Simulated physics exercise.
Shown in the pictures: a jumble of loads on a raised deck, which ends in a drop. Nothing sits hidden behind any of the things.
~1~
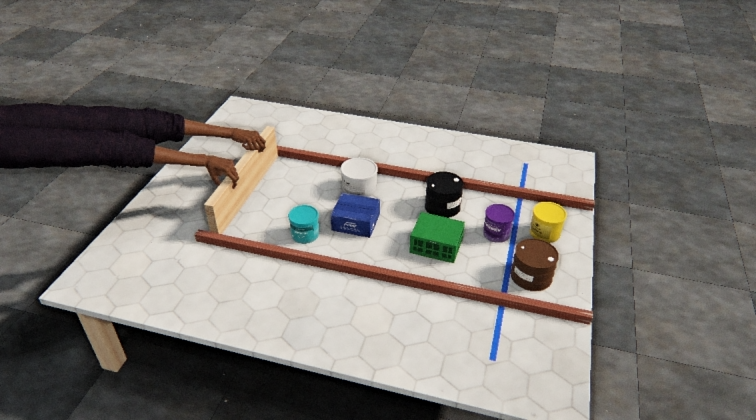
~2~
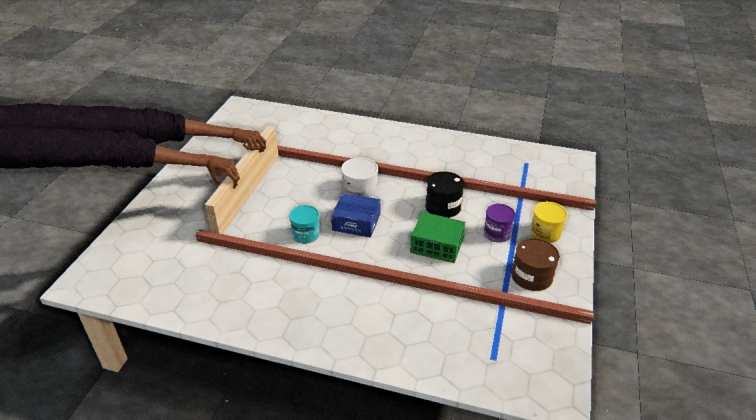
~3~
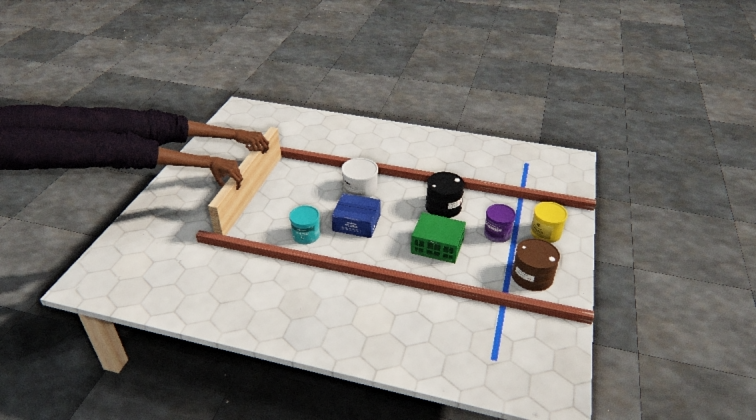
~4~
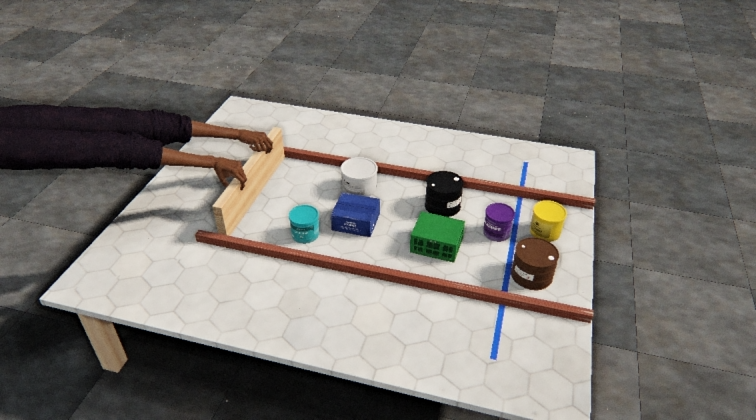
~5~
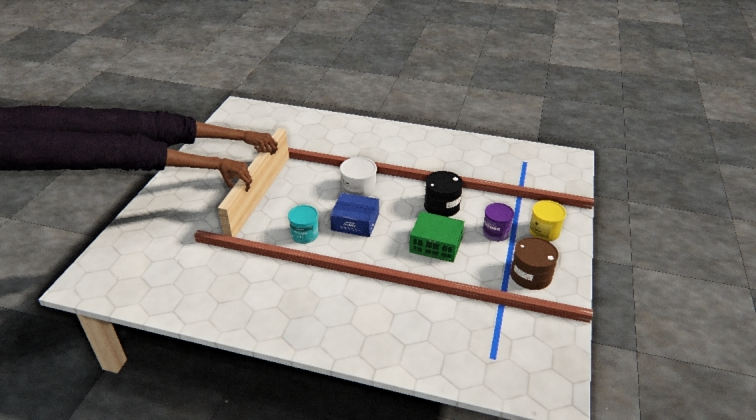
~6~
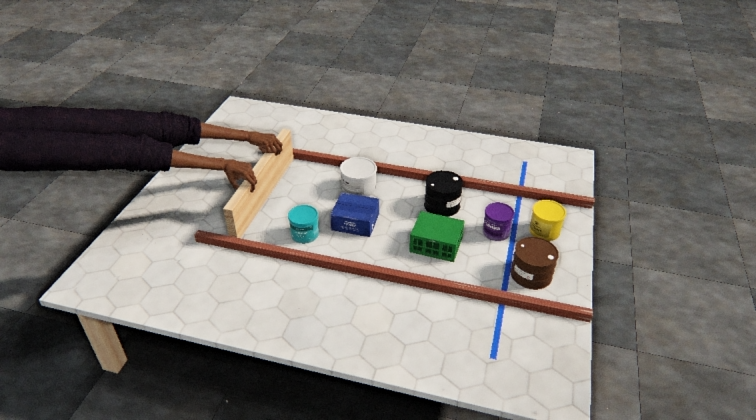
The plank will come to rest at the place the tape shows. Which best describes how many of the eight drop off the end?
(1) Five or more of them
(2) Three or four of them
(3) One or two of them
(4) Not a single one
One or two of them (3).
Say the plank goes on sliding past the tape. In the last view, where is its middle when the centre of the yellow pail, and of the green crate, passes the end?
Approx. (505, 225) for the first, approx. (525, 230) for the second.
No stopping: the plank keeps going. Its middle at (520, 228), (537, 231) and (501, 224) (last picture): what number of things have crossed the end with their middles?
Taking the three positions in turn, the counts come to 2, 5 and 1.
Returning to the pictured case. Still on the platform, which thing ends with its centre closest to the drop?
It's the green crate that ends nearest.
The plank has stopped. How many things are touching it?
Total: 3.
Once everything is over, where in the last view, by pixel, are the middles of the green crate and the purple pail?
I'd put one close to (580, 264) and the other close to (572, 237).
A little later, none off yet; yellow pail at rest near (547, 221); brown canister at rest near (534, 263); purple pail at rest near (498, 222).
Next, none off yet; yellow pail shifted a little near (557, 224); brown canister shifted about its own width near (574, 271); purple pail shifted about its own width near (523, 228).
When it is over, the number that fall off is one or two; down, brown canister and yellow pail.
